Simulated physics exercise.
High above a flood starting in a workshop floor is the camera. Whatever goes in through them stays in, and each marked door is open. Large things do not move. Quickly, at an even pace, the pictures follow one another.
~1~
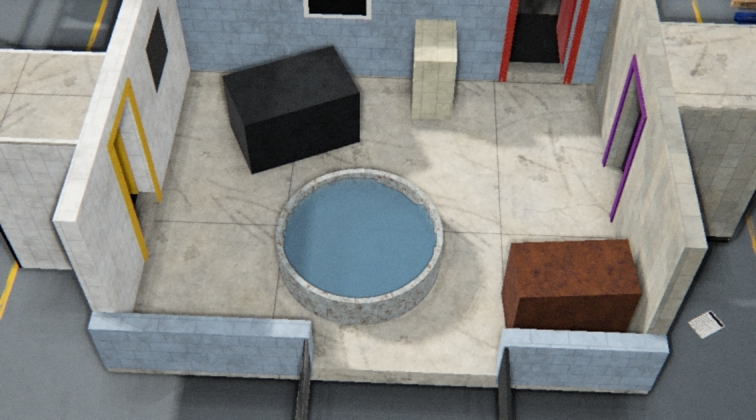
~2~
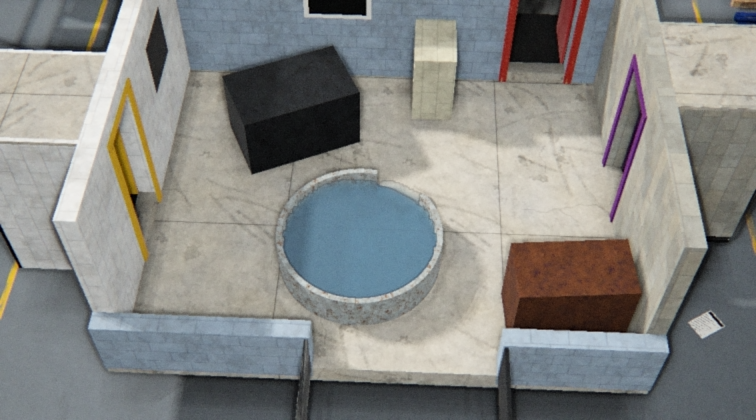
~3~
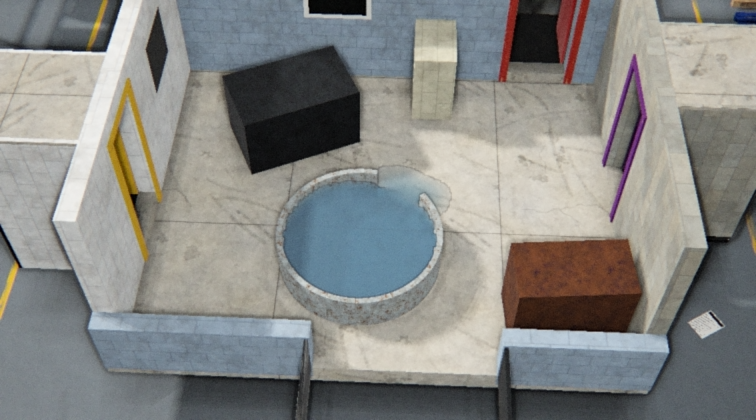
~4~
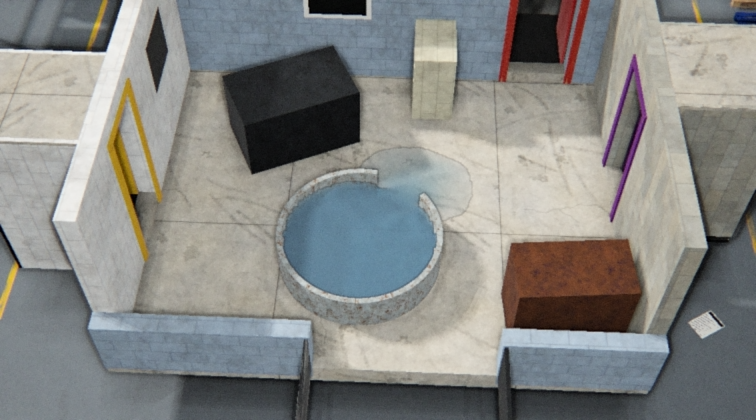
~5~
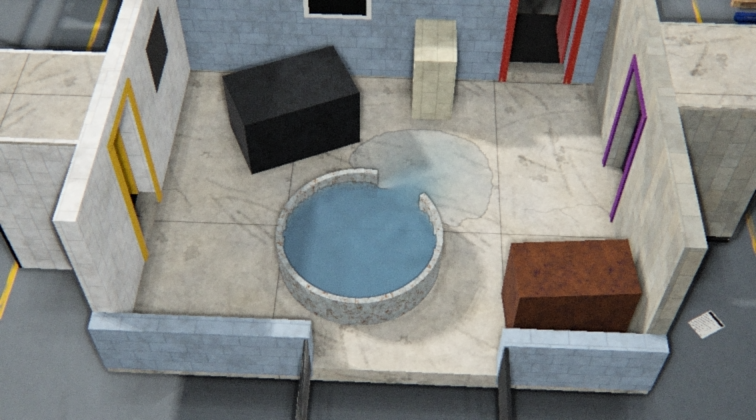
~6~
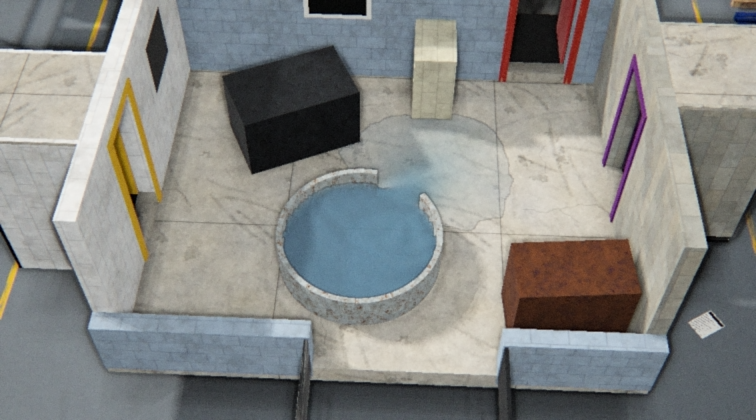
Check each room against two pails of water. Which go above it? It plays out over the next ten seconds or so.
The purple door goes above; the red door stays at or below; the yellow door stays at or below.
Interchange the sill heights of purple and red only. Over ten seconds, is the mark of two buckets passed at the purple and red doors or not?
Purple: Under the mark; red: Over the mark.
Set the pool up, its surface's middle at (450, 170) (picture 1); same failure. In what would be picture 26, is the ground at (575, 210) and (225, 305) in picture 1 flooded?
As listed: Awash, free of water.
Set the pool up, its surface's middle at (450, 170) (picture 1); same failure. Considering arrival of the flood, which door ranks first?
The door meant here is the one in red.
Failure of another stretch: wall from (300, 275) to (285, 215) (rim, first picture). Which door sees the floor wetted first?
My pick: The yellow one.
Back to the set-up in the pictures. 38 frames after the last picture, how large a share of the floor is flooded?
60 %.
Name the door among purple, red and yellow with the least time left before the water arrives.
It's the red-painted one.
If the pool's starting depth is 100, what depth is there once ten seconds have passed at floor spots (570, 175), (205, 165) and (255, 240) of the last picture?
Some 14, 6 and 4 in a hundred.
A moment on, water covers 25 % of the floor; the purple door not reached, the red door wet at the sill, nothing in, the yellow door not reached.
Next, water covers 35 % of the floor; the purple door wet at the sill, nothing in, the red door wet at the sill, nothing in, the yellow door not reached.
Then, water covers 40 % of the floor; the purple door under two buckets in, the red door wet at the sill, nothing in, the yellow door not reached.
Later, water covers 60 % of the floor; the purple door over two buckets in, the red door wet at the sill, nothing in, the yellow door wet at the sill, nothing in.
In the end, water covers 90 % of the floor; the purple door over two buckets in, the red door wet at the sill, nothing in, the yellow door wet at the sill, nothing in.
